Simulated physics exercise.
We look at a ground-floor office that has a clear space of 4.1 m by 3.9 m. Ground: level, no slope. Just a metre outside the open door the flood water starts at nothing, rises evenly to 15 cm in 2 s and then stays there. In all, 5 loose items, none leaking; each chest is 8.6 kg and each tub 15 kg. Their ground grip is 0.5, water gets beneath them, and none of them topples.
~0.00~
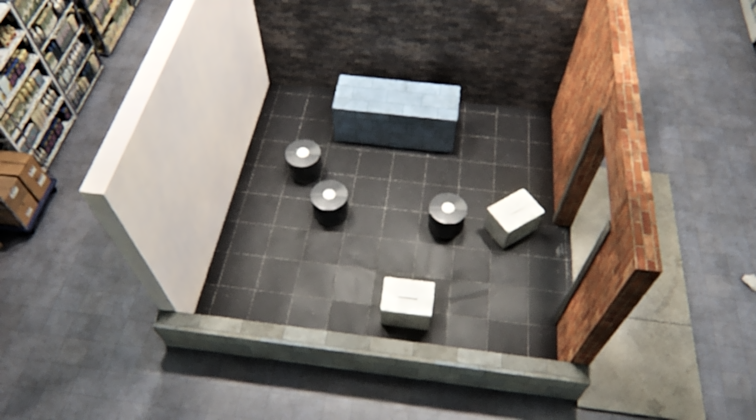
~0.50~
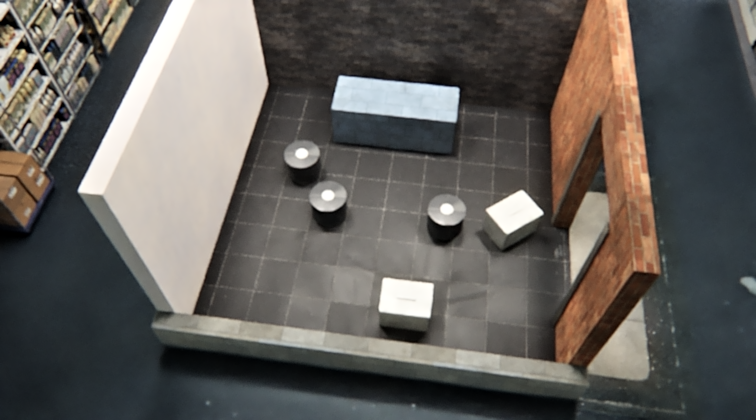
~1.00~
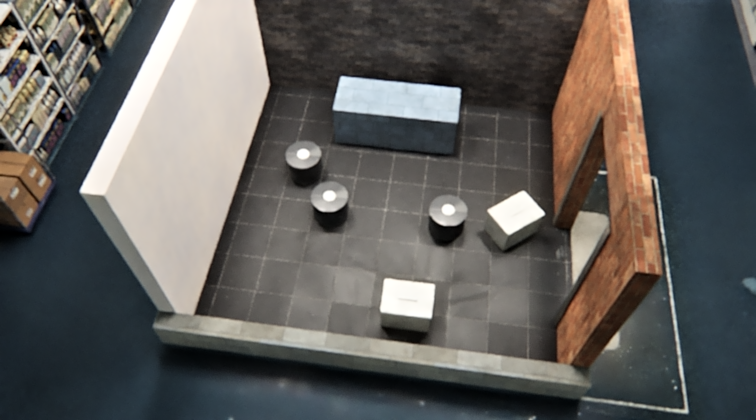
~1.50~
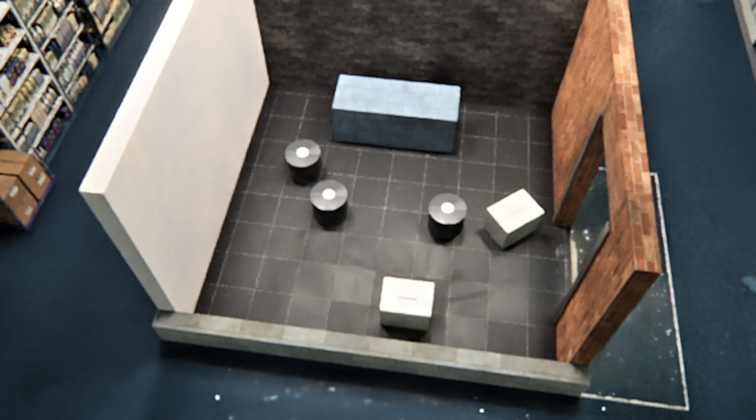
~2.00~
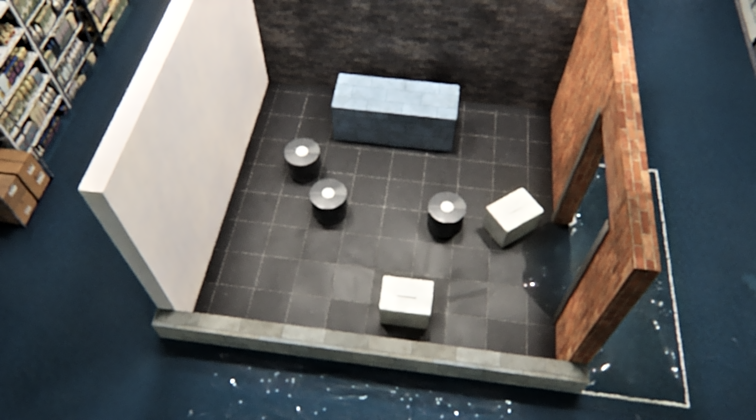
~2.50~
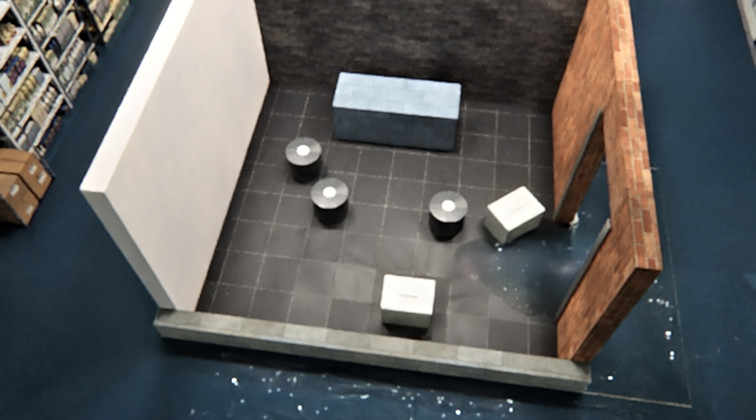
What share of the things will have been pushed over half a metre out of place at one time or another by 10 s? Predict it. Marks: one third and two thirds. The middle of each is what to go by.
Between one and two thirds.
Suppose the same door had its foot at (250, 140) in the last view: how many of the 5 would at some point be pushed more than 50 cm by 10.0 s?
Result: 2 of them.
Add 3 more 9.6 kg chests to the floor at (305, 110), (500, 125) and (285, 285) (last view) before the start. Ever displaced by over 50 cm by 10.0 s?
One by one, in that order: Below it, below it, above it.
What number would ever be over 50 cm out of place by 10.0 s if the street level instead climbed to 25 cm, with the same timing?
You'd get 5 in that case.
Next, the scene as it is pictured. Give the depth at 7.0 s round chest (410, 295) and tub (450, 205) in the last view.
First about 9 cm, second about 5 cm.
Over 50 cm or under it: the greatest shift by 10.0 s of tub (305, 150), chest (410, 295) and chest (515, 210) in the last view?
In that order: Below the mark, above the mark, above the mark.
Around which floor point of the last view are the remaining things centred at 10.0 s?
Close to (365, 187).
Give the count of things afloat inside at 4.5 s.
Total: 0.
After 3.5 s 1 of 5 are over 50 cm from their spots; 0 afloat.
After 4.5 s 2 of 5 are over 50 cm from their spots; 0 afloat.
After 7.0 s 2 of 5 are over 50 cm from their spots; 1 afloat.
After 10.0 s 2 of 5 are over 50 cm from their spots, and 2 have been at some point; 1 afloat.
